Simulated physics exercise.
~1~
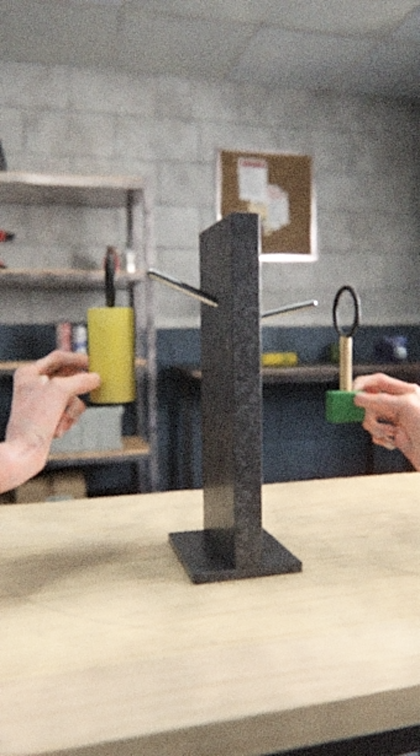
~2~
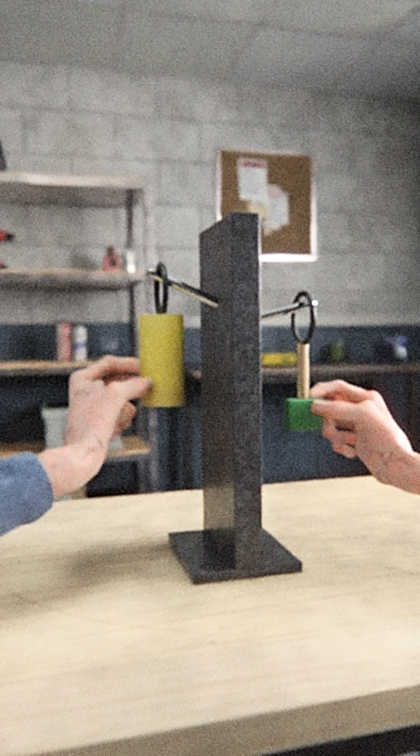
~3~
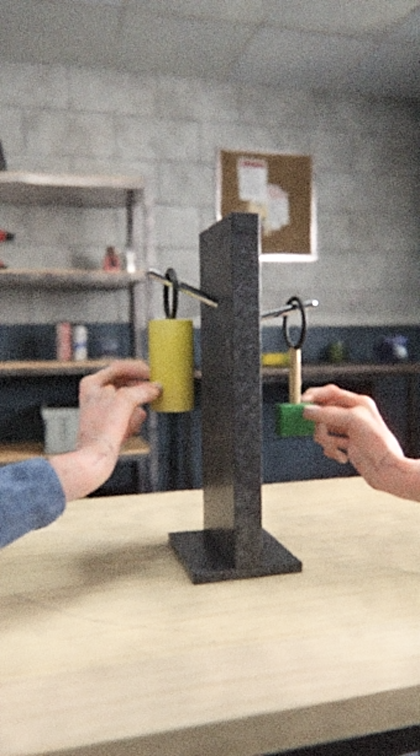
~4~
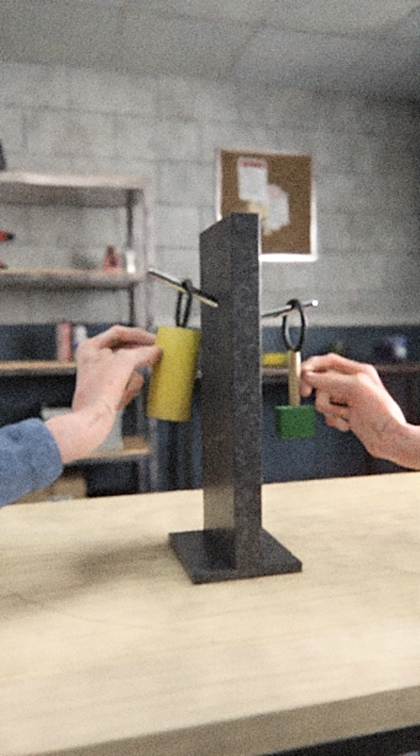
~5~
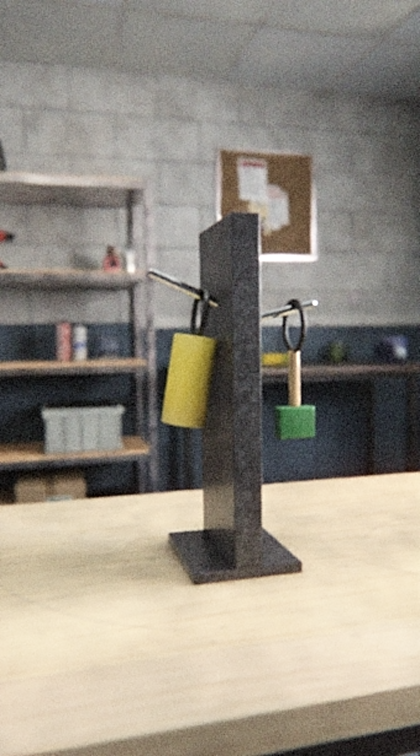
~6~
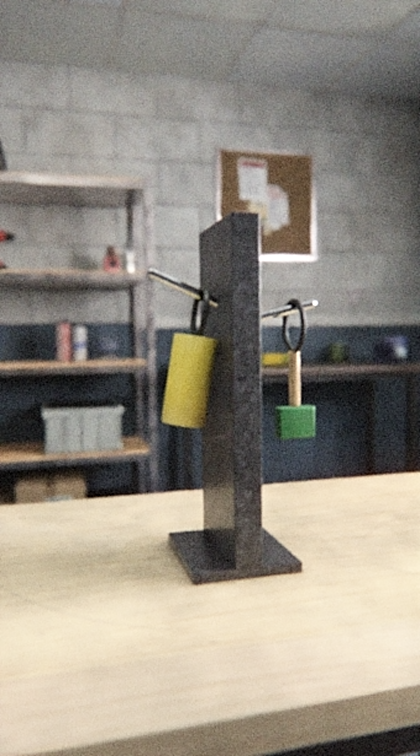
At the start, two hands hold a yellow cylindrical lantern and a green brush, each with a dark ring on top, on either side of a dark stand with a peg on each side. The hands bring them inward until the rings loop over the pegs. Both move slightly closer to the stand and lower a little before the hands let go and draw back. The yellow lantern slides down its sloping peg toward the post, while the green brush stays put. At the end, both hang still, the lantern slightly tilted beside the post.
